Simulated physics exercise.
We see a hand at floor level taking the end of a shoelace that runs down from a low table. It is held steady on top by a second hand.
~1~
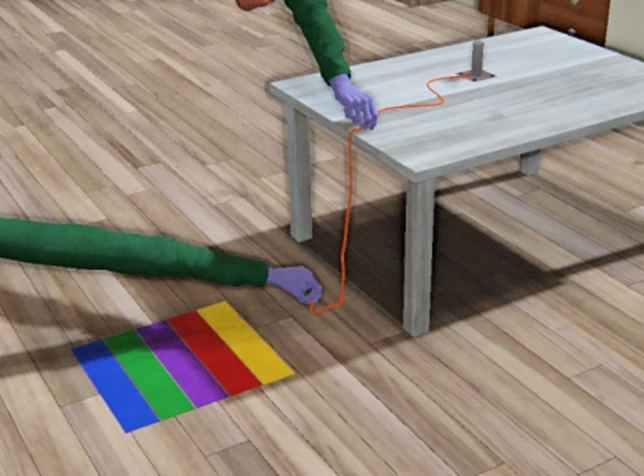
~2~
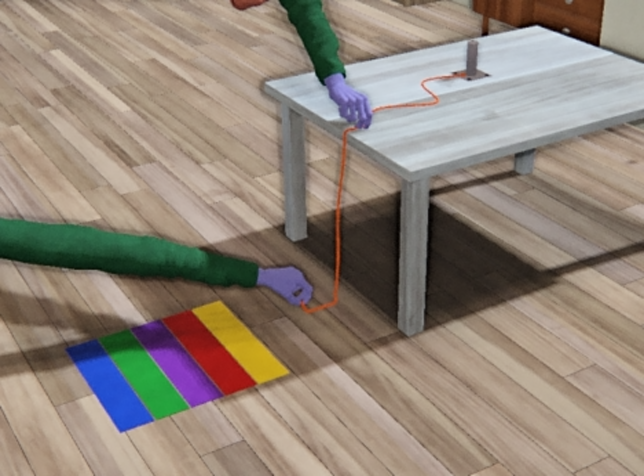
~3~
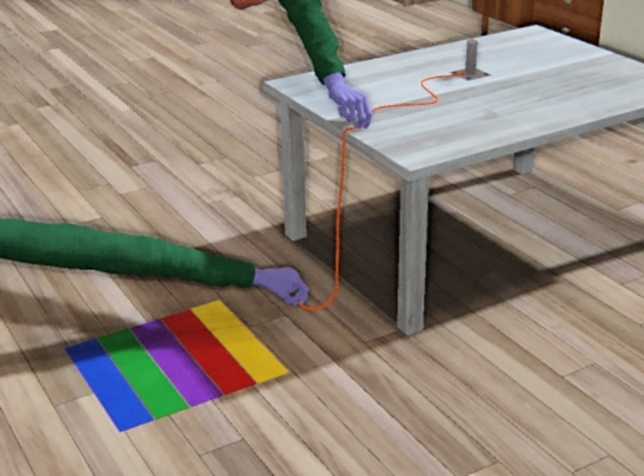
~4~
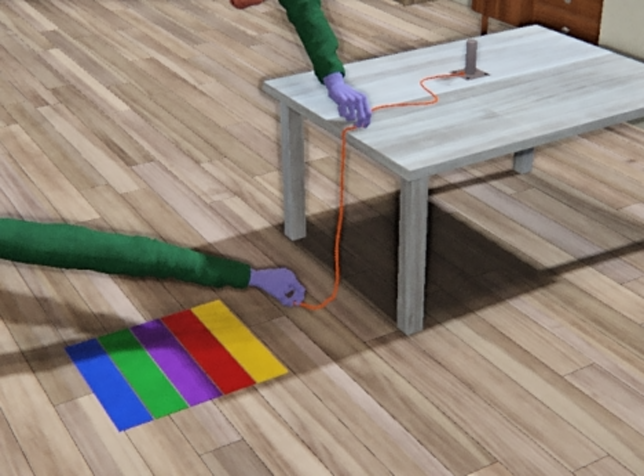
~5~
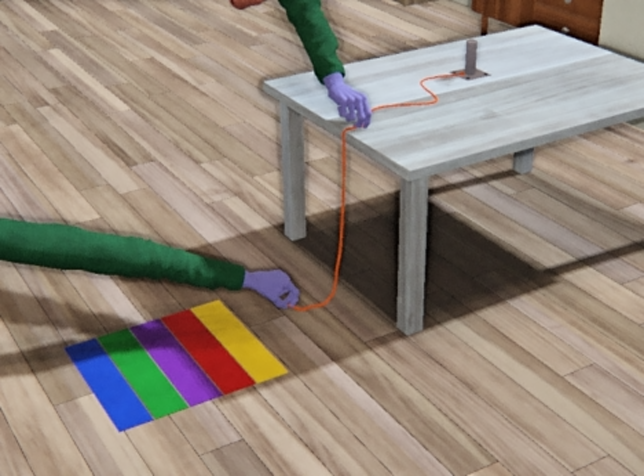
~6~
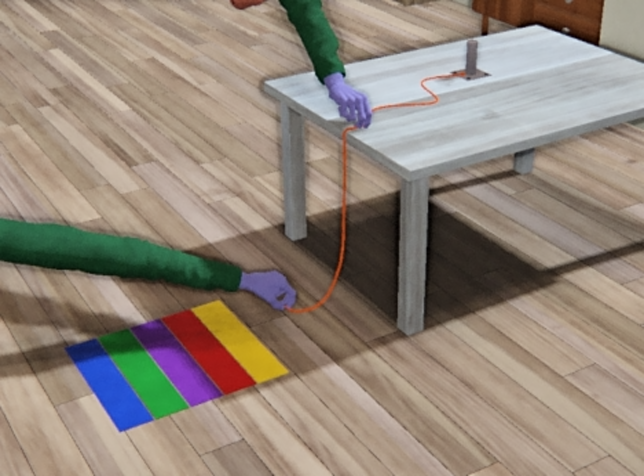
Hand at floor level drawing the end of an orange cord slightly left beside coloured stripes, another hand staying at the tabletop.
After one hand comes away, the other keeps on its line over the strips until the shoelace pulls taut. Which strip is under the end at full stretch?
The green strip.
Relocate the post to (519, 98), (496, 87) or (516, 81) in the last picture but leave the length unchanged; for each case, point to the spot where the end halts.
Approximate places, in that order: (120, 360), (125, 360), (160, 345).
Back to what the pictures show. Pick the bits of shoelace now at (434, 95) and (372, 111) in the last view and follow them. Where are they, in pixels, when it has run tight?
To (407, 98) for the first and to (345, 123) for the second.
Soon after, end near (193, 336); over red.
After that, end near (155, 348); over purple.
At the stop, end near (133, 356); over green. It gets as far as the green strip.
